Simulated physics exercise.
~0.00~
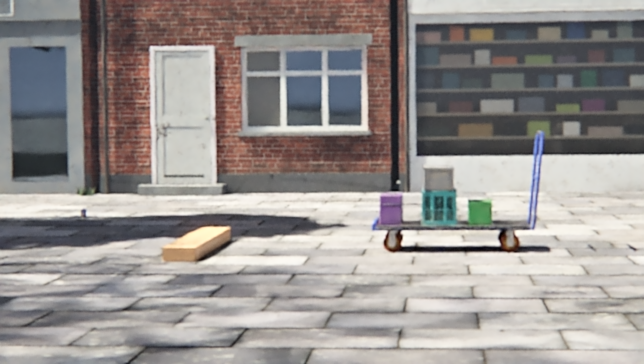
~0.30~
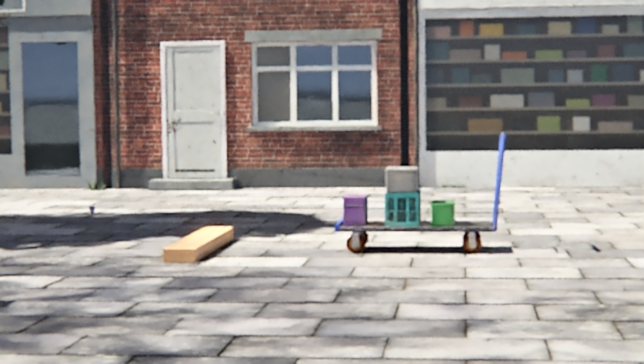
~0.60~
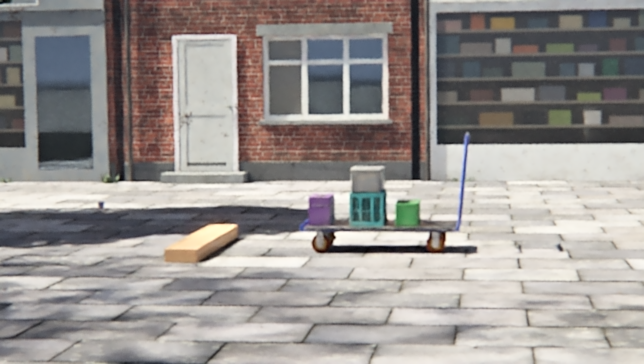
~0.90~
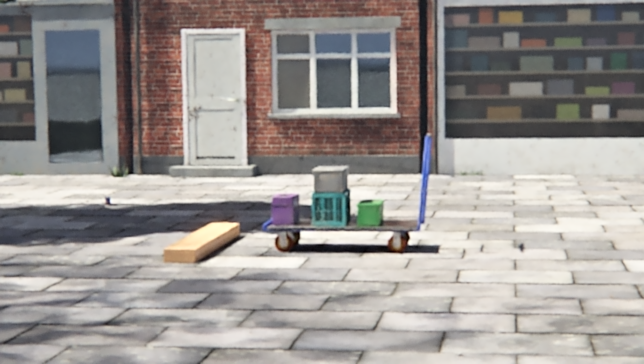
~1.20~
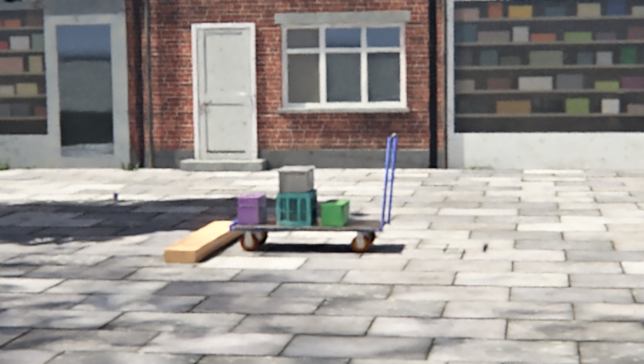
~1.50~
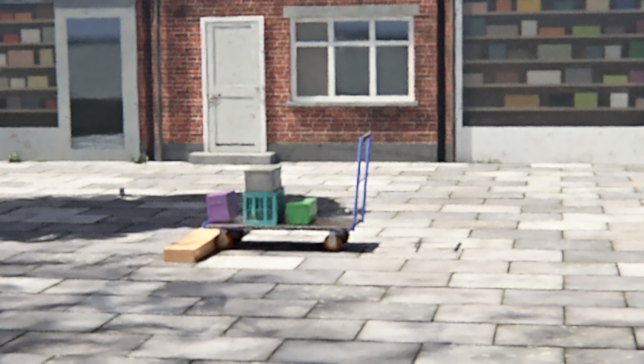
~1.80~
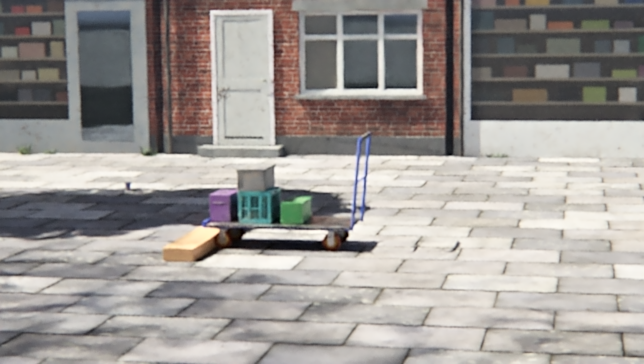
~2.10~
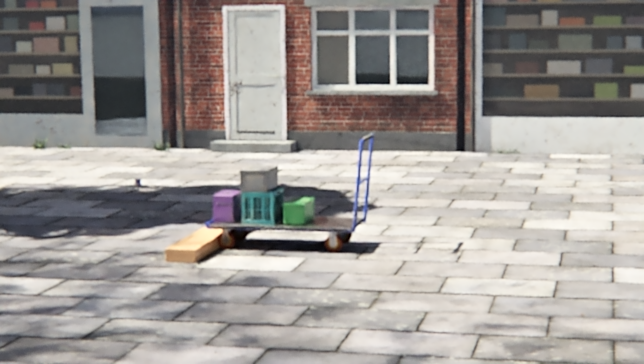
The video shows a trolley carrying a purple toolbox, a teal crate, a grey tote and a green tote rolling left across paving in front of a brick building. It reaches a low wooden-coloured kerb and stops against it, with all four items still on the deck.
